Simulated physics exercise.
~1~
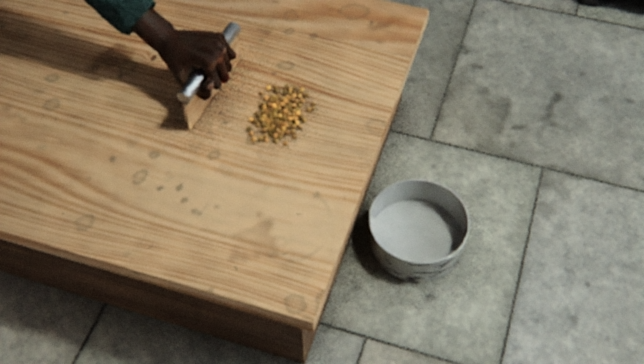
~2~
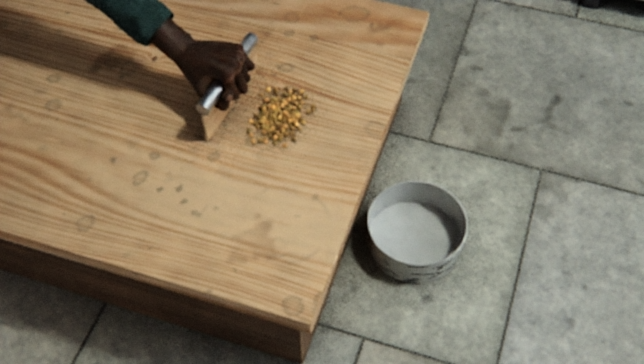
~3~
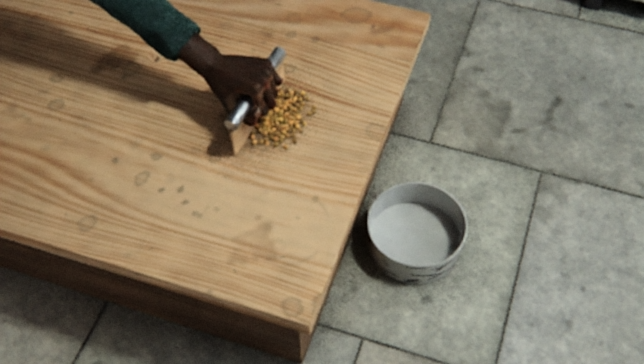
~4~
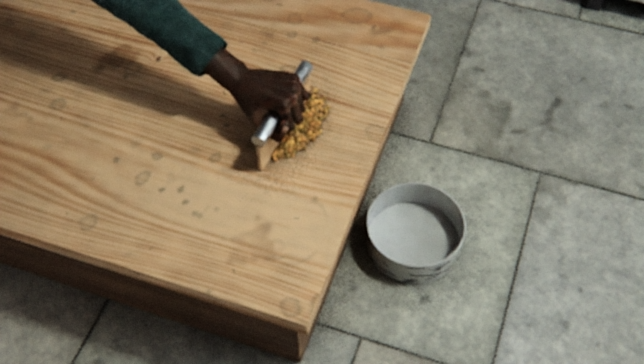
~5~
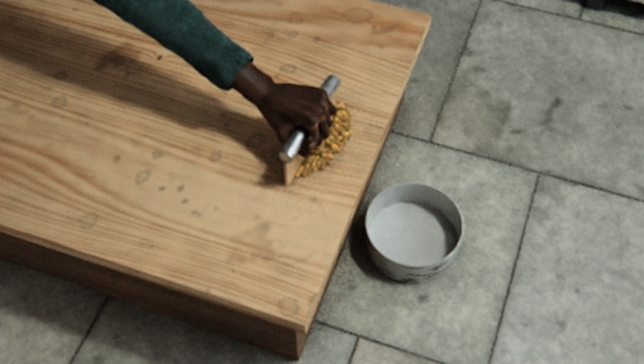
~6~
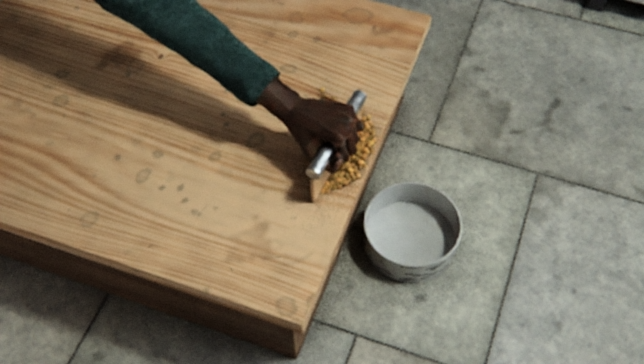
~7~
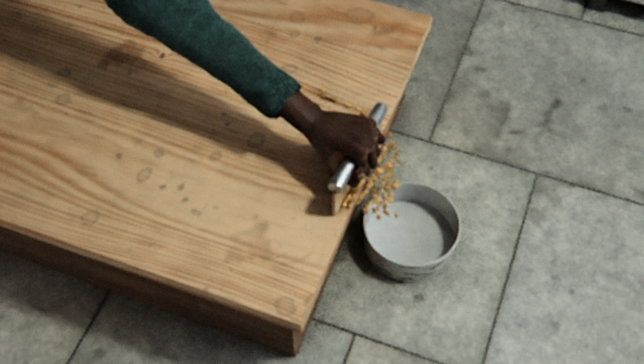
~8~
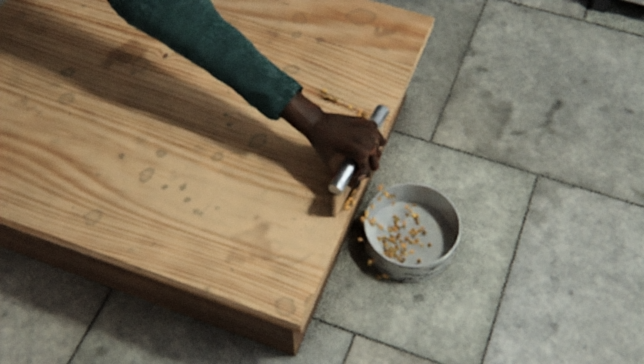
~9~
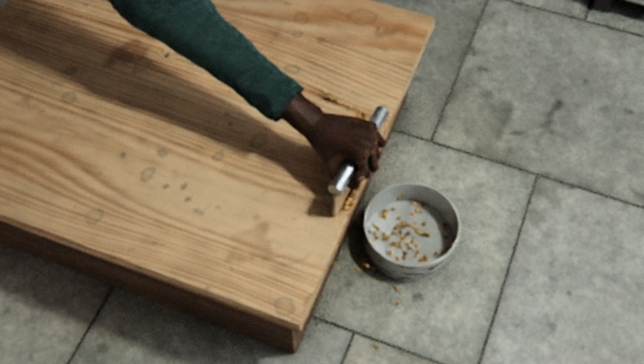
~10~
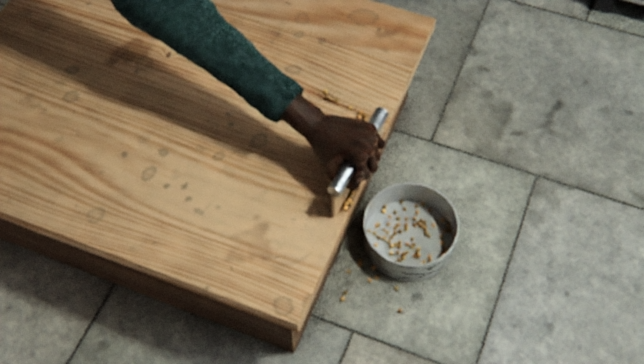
The footage shows a hand in a green sleeve pushing a scraper across a wooden surface, sweeping a pile of small yellowish pieces toward the edge. Most drop into a pale pot below, while some remain along the edge and a few land on the tiles.
